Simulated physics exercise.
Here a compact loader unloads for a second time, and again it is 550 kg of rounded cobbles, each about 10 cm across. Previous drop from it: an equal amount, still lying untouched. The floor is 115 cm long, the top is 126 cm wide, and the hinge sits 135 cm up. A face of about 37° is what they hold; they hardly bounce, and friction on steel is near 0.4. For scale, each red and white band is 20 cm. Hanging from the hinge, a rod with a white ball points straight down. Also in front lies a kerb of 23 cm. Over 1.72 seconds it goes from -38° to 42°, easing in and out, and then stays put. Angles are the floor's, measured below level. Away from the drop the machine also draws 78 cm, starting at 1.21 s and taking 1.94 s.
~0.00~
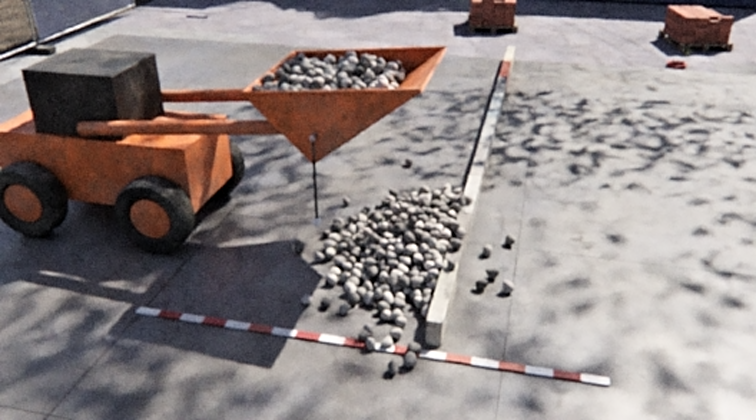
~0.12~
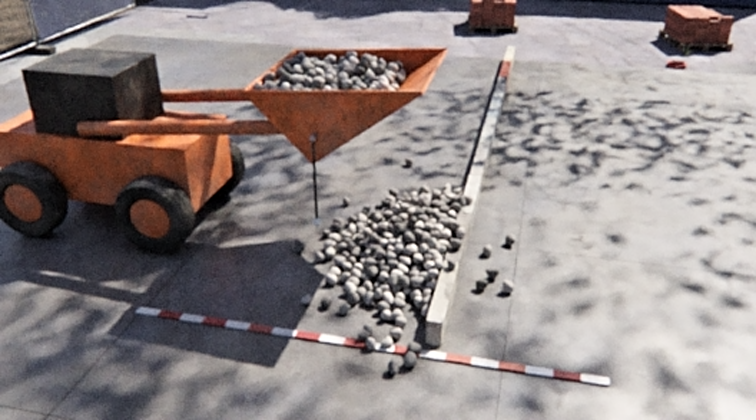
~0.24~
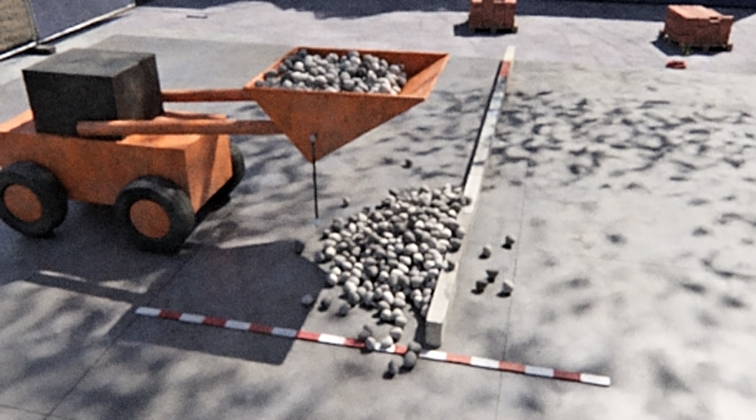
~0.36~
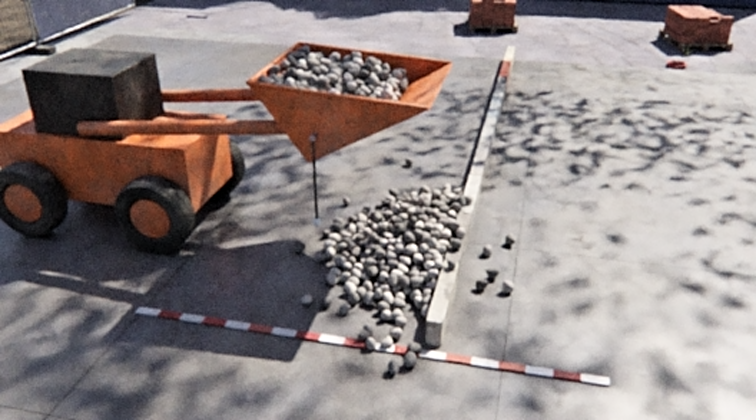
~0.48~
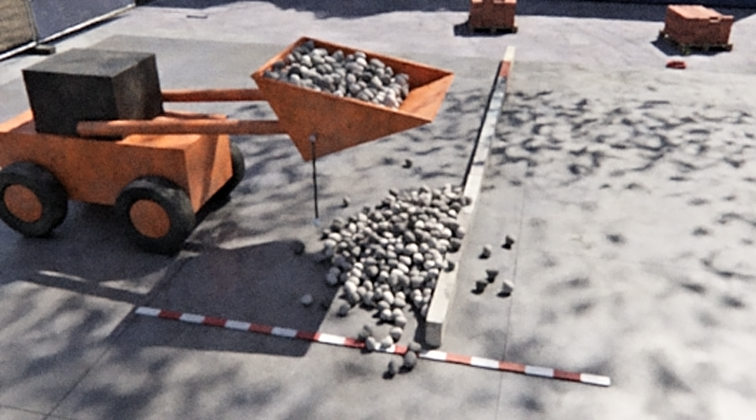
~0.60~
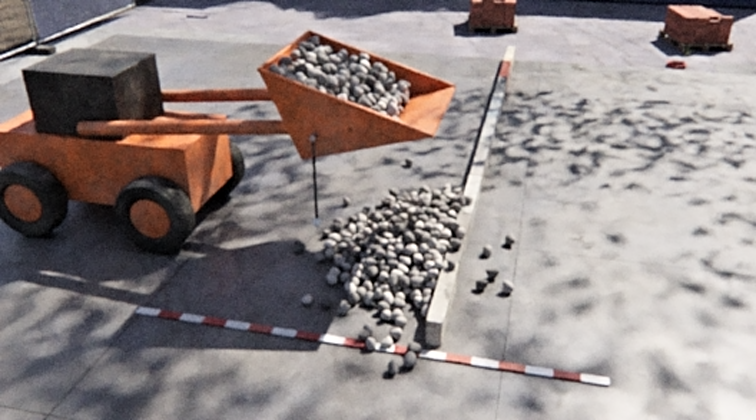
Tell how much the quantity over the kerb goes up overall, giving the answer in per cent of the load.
It goes up by roughly 12 per cent.
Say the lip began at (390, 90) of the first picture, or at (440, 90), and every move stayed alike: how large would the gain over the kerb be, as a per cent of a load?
Roughly 0 and 25 per cent, in that order.
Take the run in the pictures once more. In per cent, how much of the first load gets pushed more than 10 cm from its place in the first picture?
Near 15 per cent, I reckon.
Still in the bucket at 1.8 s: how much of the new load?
About 25 percent is still in there.
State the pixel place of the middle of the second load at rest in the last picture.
Around (415, 227) in the last picture.
After 1.3 s the floor is at 30°; in per cent of one load, 99 in the bucket, 99 on this side of the kerb, 1 over the kerb; the foremost stones are at (481, 259).
After 1.8 s the floor is at 42°; in per cent of one load, 27 in the bucket, 168 on this side of the kerb, 5 over the kerb; the foremost stones are at (498, 263).
After 3.6 s the floor is at 42°; in per cent of one load, 0 in the bucket, 186 on this side of the kerb, 13 over the kerb; the foremost stones are at (577, 265).
After 6.4 s the floor is at 42°; in per cent of one load, 0 in the bucket, 186 on this side of the kerb, 13 over the kerb; the foremost stones are at (577, 265). Net gain over the kerb, 12.
